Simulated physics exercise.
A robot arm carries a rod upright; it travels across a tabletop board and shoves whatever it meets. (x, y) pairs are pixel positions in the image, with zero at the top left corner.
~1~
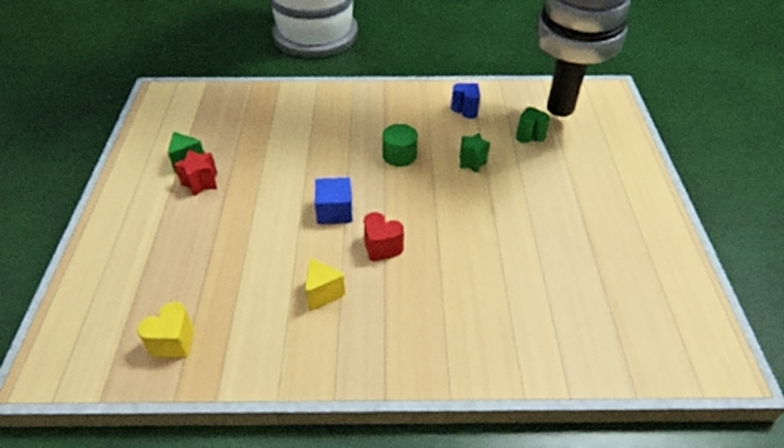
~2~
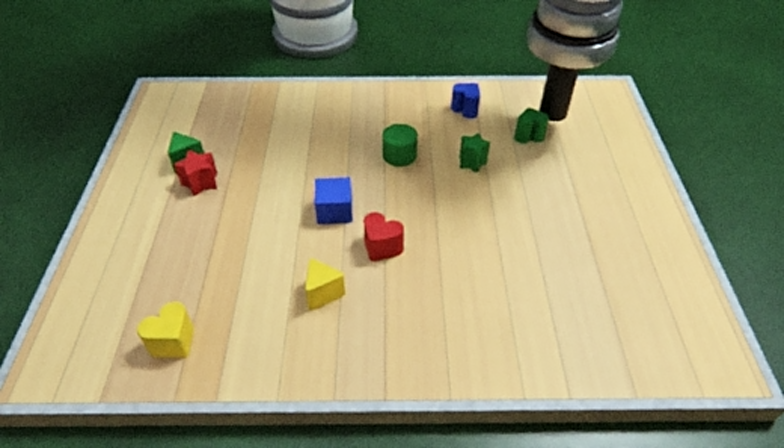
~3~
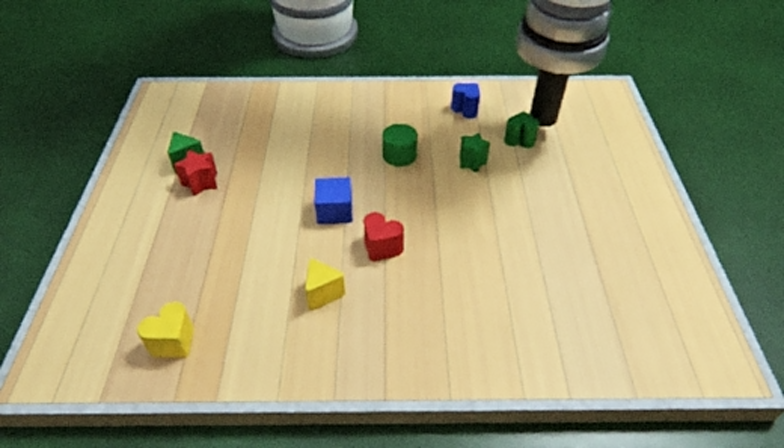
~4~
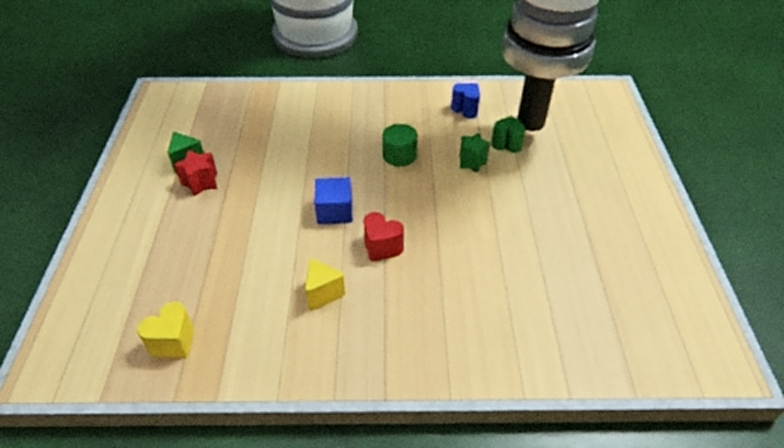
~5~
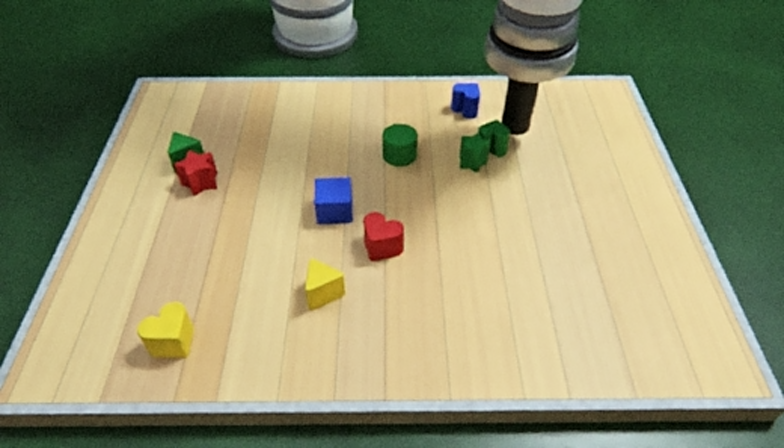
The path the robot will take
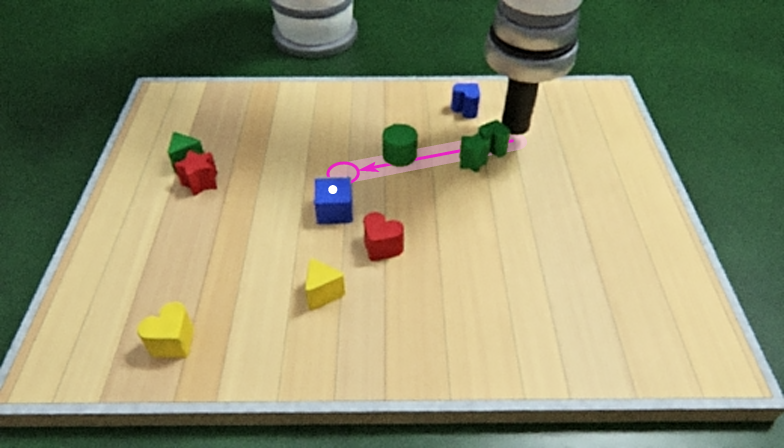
On a wooden board, a dark rod pushes a green block left toward the green star.
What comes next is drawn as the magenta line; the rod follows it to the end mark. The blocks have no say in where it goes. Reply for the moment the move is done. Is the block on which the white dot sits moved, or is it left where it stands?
The block stays on its spot.
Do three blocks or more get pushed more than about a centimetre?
That would be a yes.
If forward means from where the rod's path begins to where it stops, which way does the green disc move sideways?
Right-hand side.
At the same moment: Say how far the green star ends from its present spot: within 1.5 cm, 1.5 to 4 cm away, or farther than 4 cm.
Shift of over 4 cm.
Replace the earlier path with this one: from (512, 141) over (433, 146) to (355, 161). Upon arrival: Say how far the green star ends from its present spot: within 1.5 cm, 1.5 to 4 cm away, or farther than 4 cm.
It shifts by 1.5 to 4 cm.
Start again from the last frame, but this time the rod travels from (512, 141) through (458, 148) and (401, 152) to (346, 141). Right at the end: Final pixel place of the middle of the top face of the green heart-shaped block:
It ends at (420, 149).
Drawn move, from (512, 141) to (343, 173); the dot is on the blue square block.
What follows on the original path. One third of the way, rod at (459, 137); green star at (444, 158), turned 85° anticlockwise; green heart-shaped block at (439, 141), turned 20° anticlockwise.
Two thirds of the way, rod at (402, 148); green disc at (370, 134); green star at (437, 165); green heart-shaped block at (403, 159), turned 65° anticlockwise.
At the end, rod at (342, 159); blue square block still; green disc at (335, 131); green star at (437, 165), turned 150° anticlockwise; green heart-shaped block at (402, 160), turned 75° anticlockwise.
